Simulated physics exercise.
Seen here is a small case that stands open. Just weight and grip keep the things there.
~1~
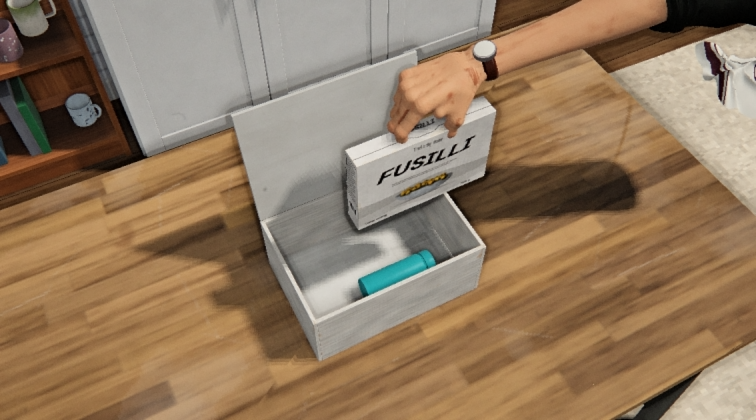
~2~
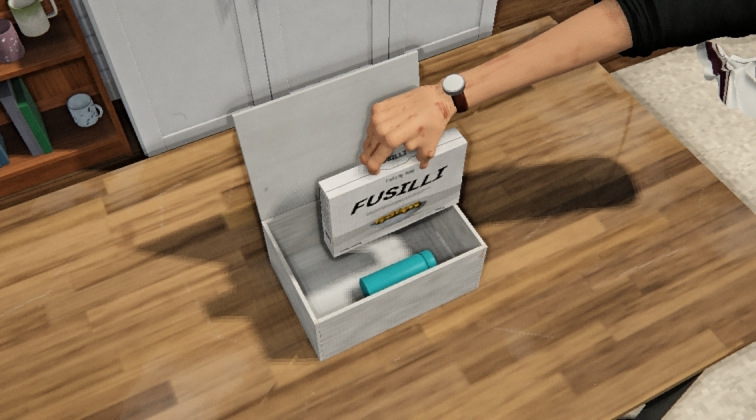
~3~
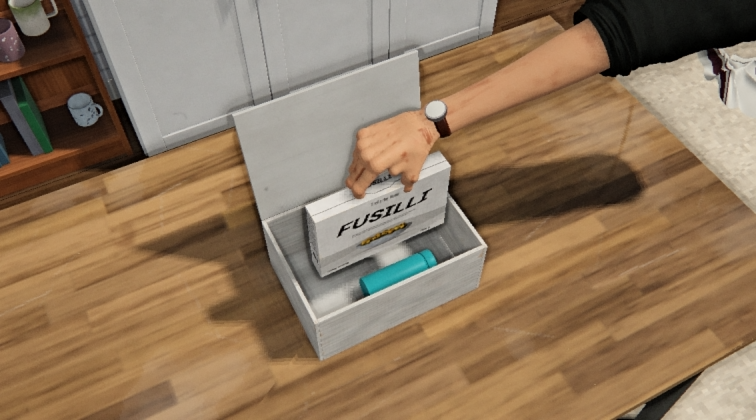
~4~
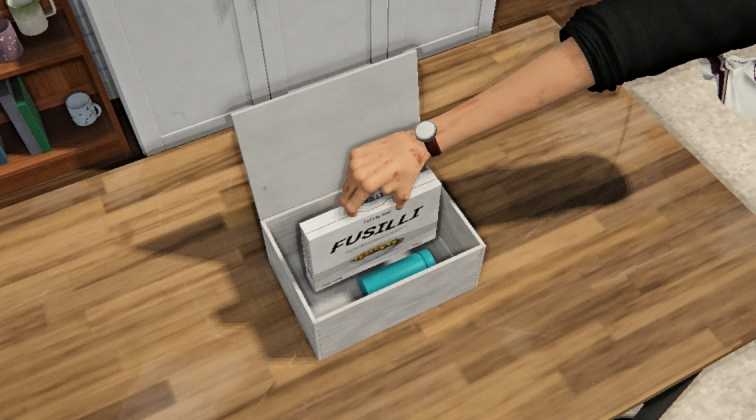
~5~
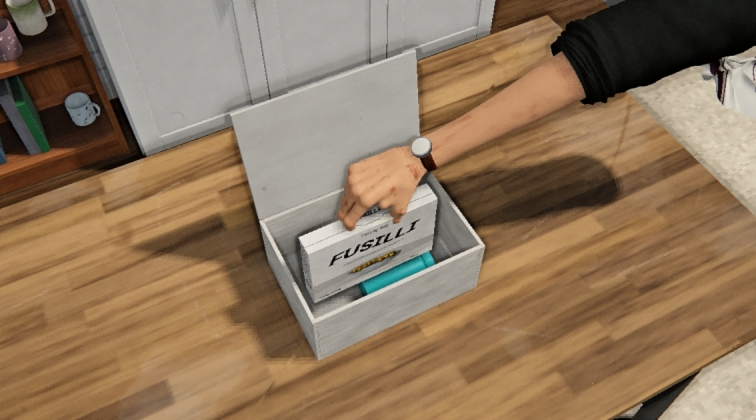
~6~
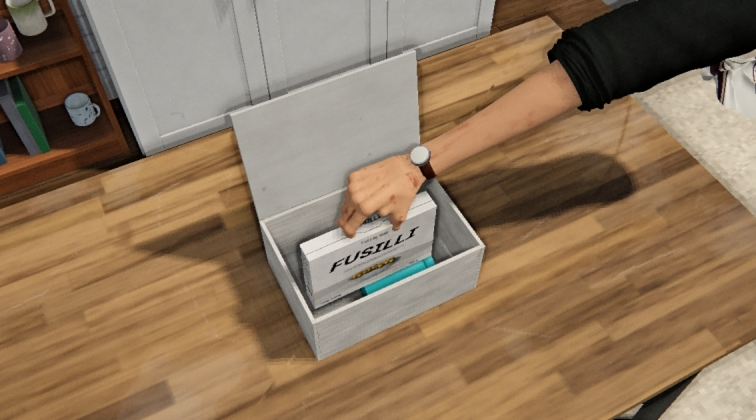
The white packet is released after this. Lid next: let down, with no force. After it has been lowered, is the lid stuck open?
No.
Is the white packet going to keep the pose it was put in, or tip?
In the end, it winds up askew.
Then, 0.50 s on from there, white packet on its side near (357, 261); turquoise shaker shifted about its own width.
Then, 1.30 s on from there, lid 78° above the rim; white packet on its side near (358, 263); turquoise shaker shifted about its own width.
Then, 1.80 s on from there, lid 44° above the rim; white packet on its side near (358, 263); turquoise shaker shifted about its own width.
Then, 2.20 s on from there, lid 9° above the rim; white packet on its side near (358, 263); turquoise shaker shifted about its own width.
In the end, lid shut; toppled in the box, white packet; turquoise shaker unmoved. At the end, from the last picture's camera, white packet near (358, 263).
